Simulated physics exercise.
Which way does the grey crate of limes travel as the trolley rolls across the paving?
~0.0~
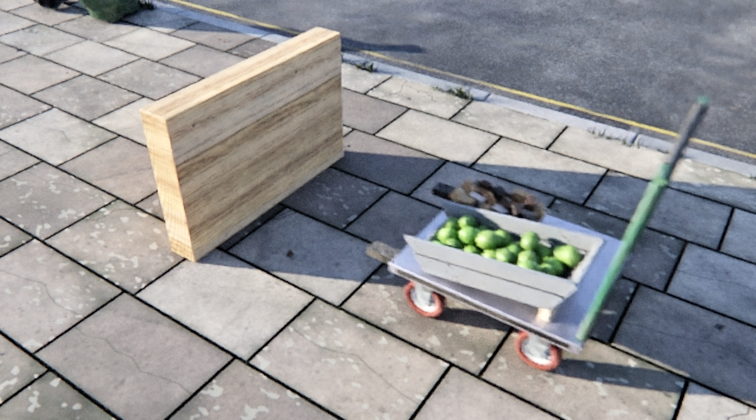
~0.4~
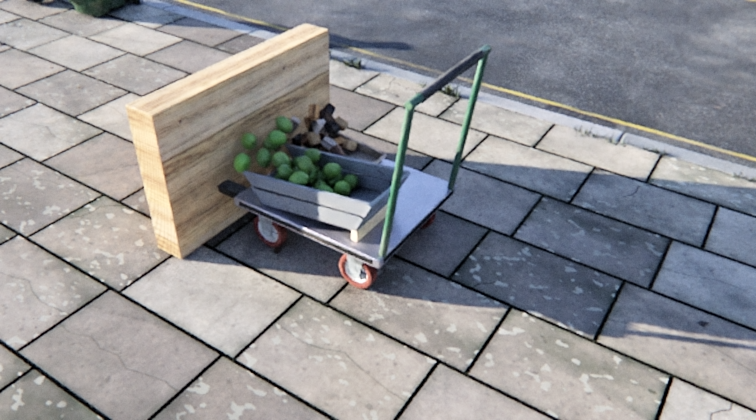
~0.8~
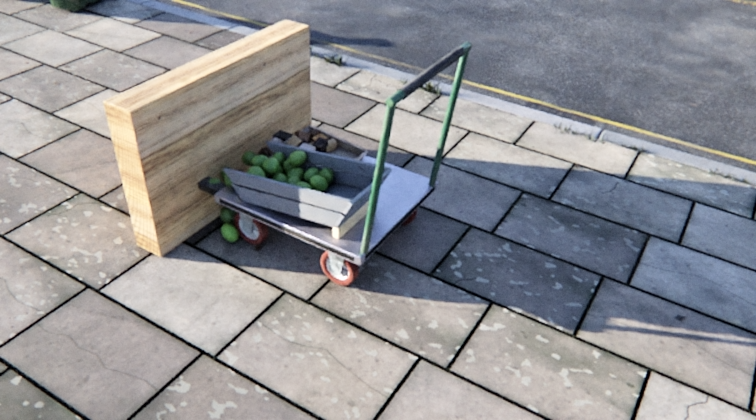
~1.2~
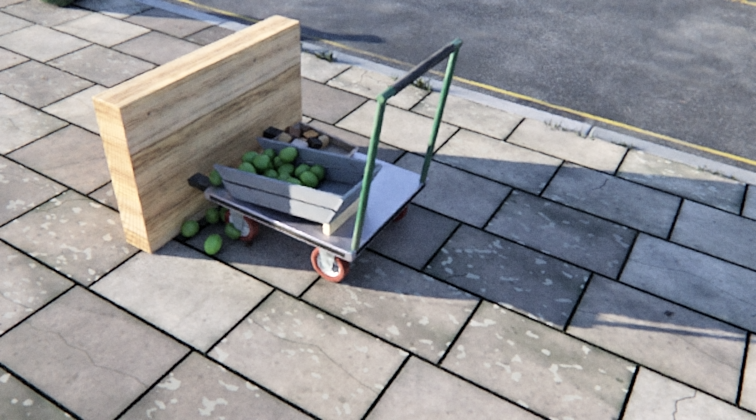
The grey crate moves to the left, riding on the trolley toward the wall.
